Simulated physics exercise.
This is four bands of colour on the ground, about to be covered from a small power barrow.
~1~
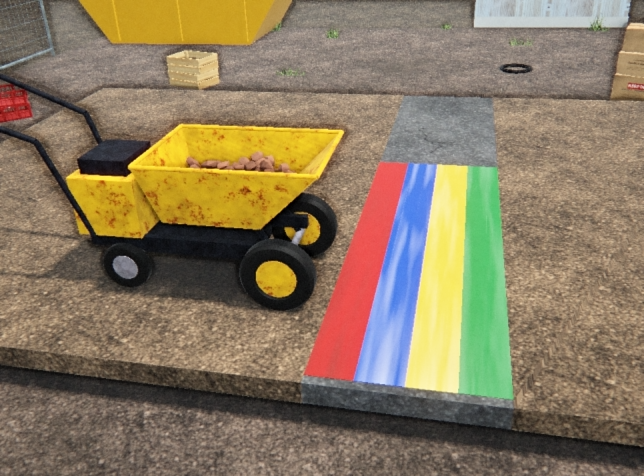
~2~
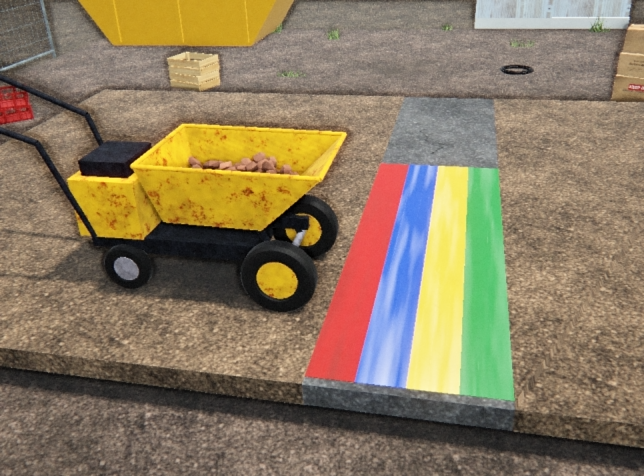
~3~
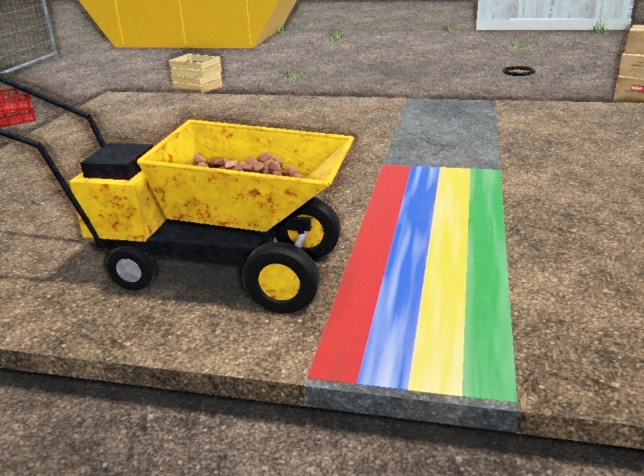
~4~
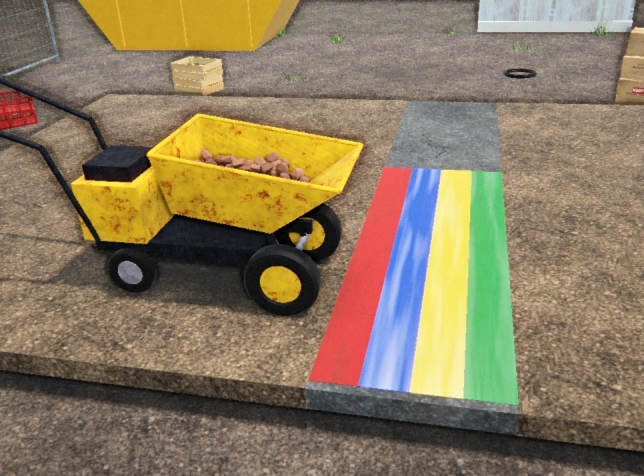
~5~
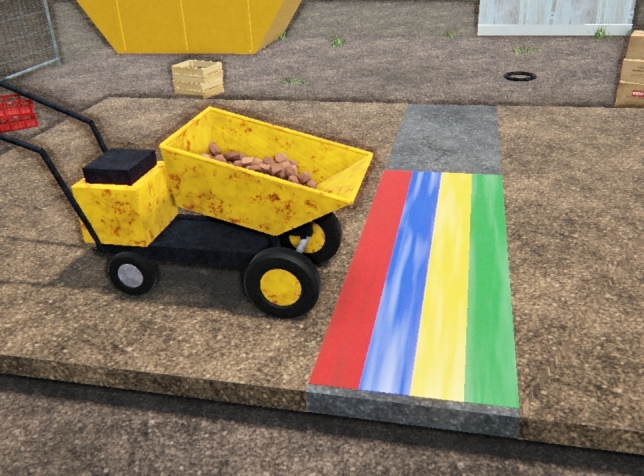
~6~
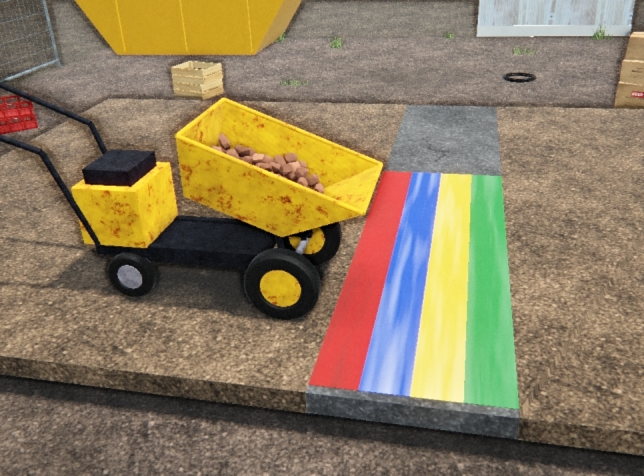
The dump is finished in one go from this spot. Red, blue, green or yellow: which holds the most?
The yellow strip carries the most.
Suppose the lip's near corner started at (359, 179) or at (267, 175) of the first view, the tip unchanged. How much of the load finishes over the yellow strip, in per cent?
In turn 10 and 20 in a hundred.
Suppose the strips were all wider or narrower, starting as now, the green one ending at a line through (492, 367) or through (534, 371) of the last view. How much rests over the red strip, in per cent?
First some 0, then 0 per cent.
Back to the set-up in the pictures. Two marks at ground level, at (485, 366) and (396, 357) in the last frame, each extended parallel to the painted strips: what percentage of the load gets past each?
Roughly 20 per cent, and 70 per cent.
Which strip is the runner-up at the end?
It is that green strip.
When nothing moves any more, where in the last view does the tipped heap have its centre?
Roughly at (460, 295).
Just after the last frame, skip tipped steeply; every one in the skip.
A moment on, skip tipped right over; roughly two thirds in the skip; about a tenth over the blue strip; roughly a quarter over the yellow strip; just a few over the green strip.
Further on, skip tipped right over; roughly a quarter in the skip; about a tenth over the blue strip; roughly a third over the yellow strip; roughly a quarter over the green strip; about a tenth off the paint.
When it is over, skip tipped right over; roughly a quarter in the skip; not one over the red strip; about a tenth over the blue strip; roughly a third over the yellow strip; roughly a quarter over the green strip; about a tenth off the paint.
